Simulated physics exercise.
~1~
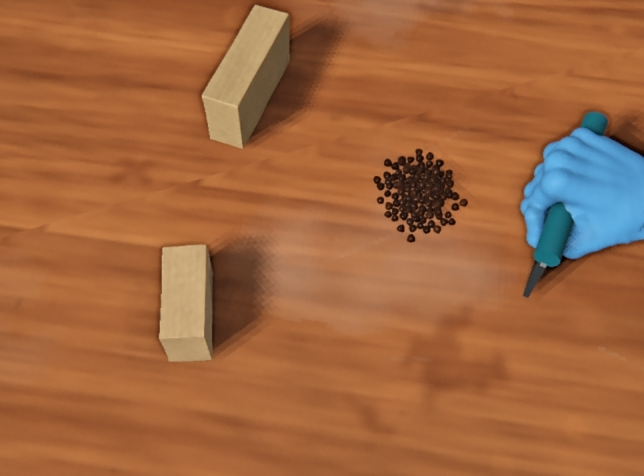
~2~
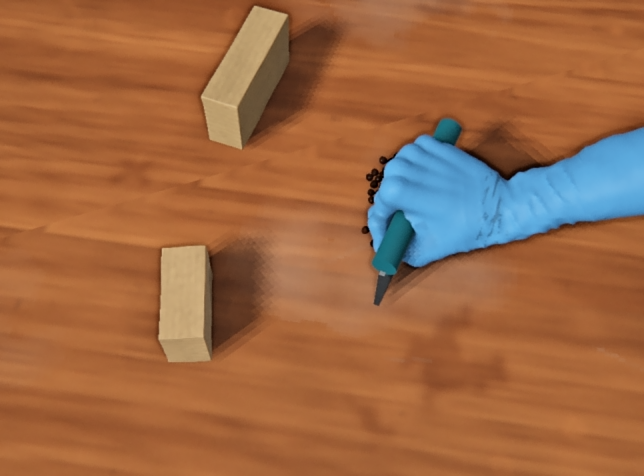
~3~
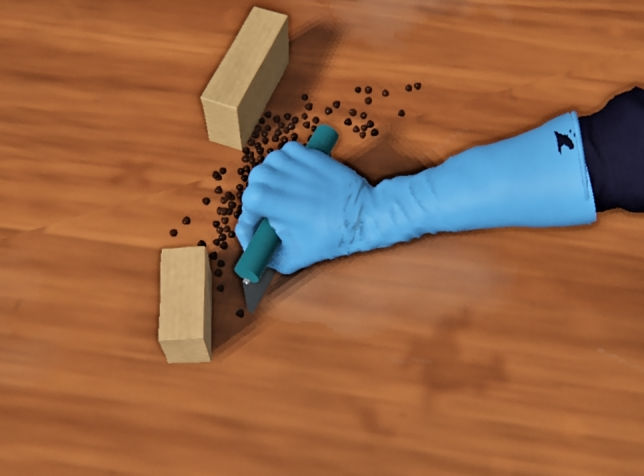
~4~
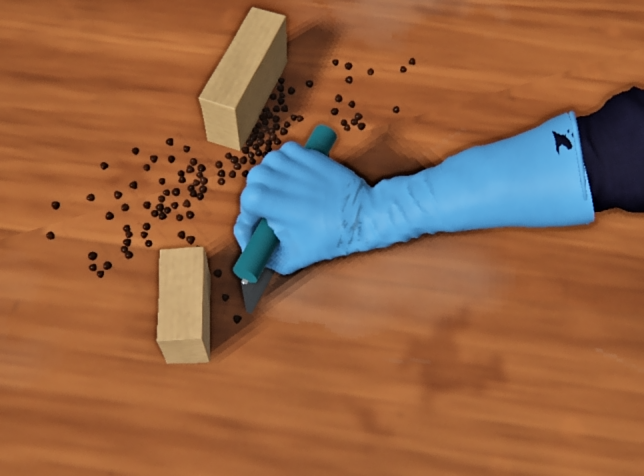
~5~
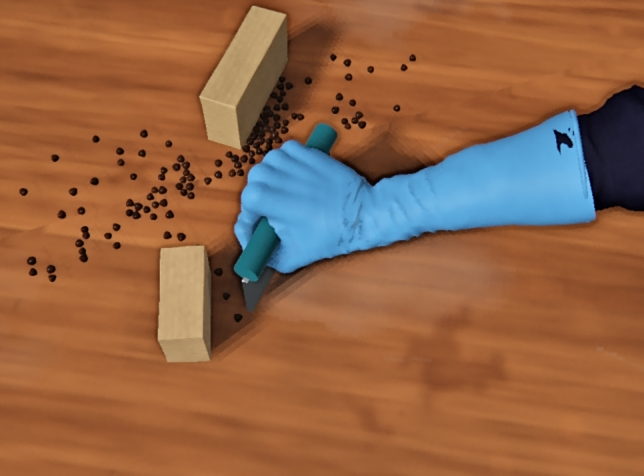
A hand in a blue glove, holding a scraper with a teal handle and dark blade, reaches in from the right over a wooden surface seen from above. A round heap of dark brown beans lies near the middle, and two pale wooden blocks stand to the left with a gap between them. The hand sweeps left, covering the heap and pushing the beans towards the blocks. It stops just short of the gap while beans spill and roll onward. Many scatter through to the far left, while others stay gathered by the upper block and beside the resting hand.
